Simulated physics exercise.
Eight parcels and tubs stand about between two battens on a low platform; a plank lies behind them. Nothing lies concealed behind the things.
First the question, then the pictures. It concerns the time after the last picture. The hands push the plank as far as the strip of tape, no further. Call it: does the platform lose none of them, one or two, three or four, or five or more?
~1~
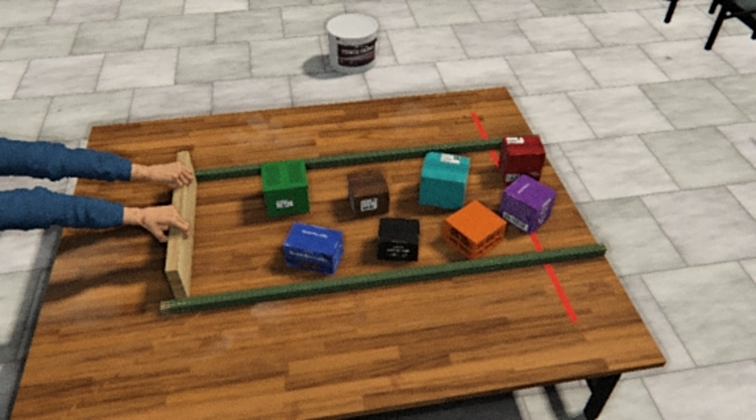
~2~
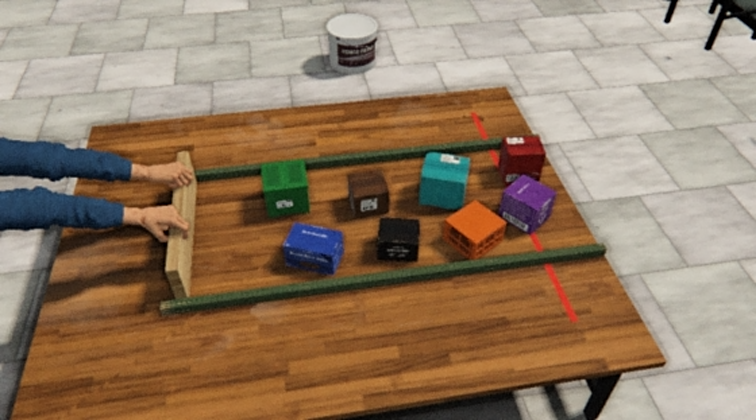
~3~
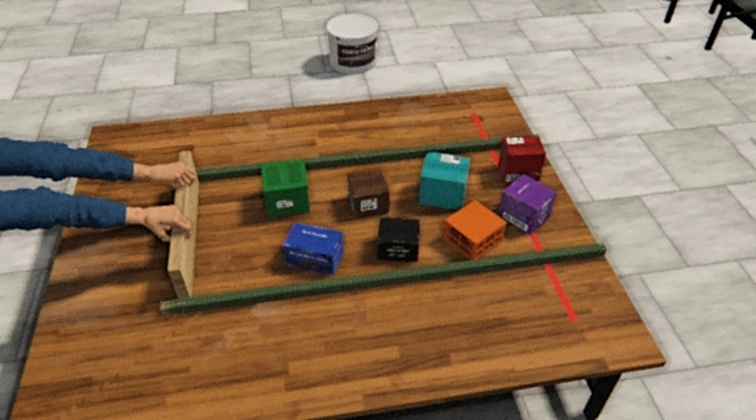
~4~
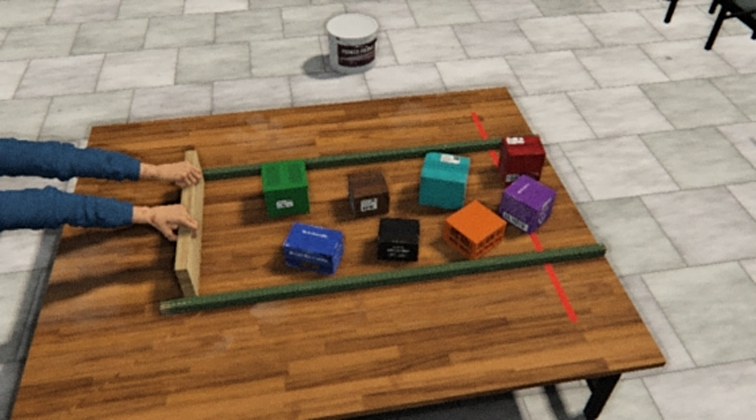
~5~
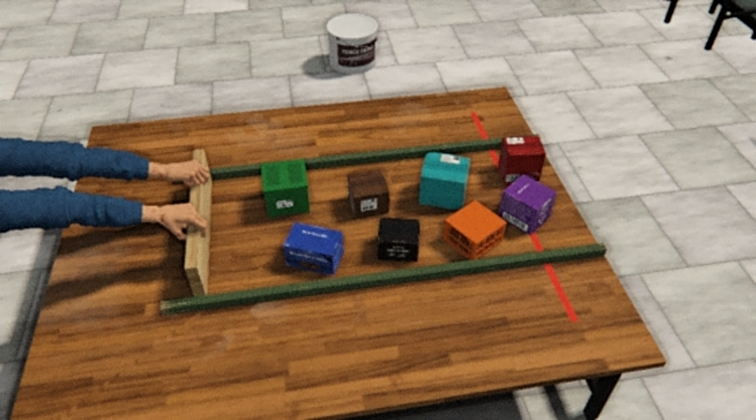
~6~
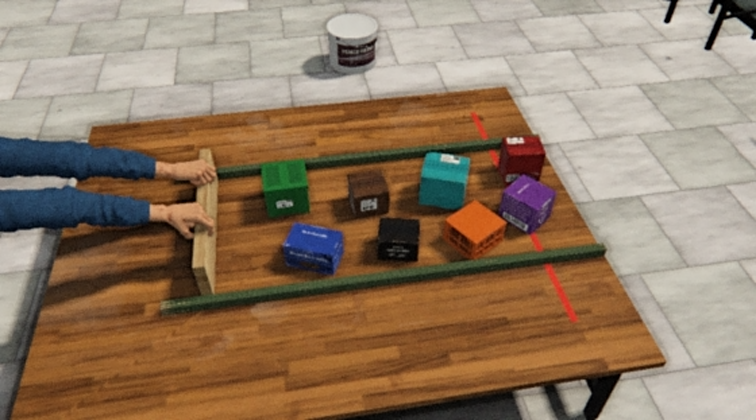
It loses five or more.
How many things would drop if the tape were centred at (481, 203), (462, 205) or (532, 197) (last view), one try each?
Try by try, 4, 2 and 6.
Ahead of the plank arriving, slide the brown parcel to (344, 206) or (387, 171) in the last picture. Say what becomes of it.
Taking the two places in order, it is safe and then ends up down.
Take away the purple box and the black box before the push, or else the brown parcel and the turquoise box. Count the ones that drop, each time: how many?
First 4, second 4.
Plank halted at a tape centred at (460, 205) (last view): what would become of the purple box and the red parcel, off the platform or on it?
The purple box is gone and the red parcel is gone.
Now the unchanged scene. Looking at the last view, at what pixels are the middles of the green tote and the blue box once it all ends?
Roughly at (526, 162) and at (552, 211), in that order.
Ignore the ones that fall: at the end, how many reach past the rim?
My count gives 0.
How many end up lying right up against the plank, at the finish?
Contact count: 2.
Soon after, none off yet; red parcel at rest near (521, 160); purple box at rest near (527, 204); orange crate at rest near (474, 231).
By the end, the number that fall off is five or more; fallen, brown parcel, black box, turquoise box, orange crate, purple box and red parcel.
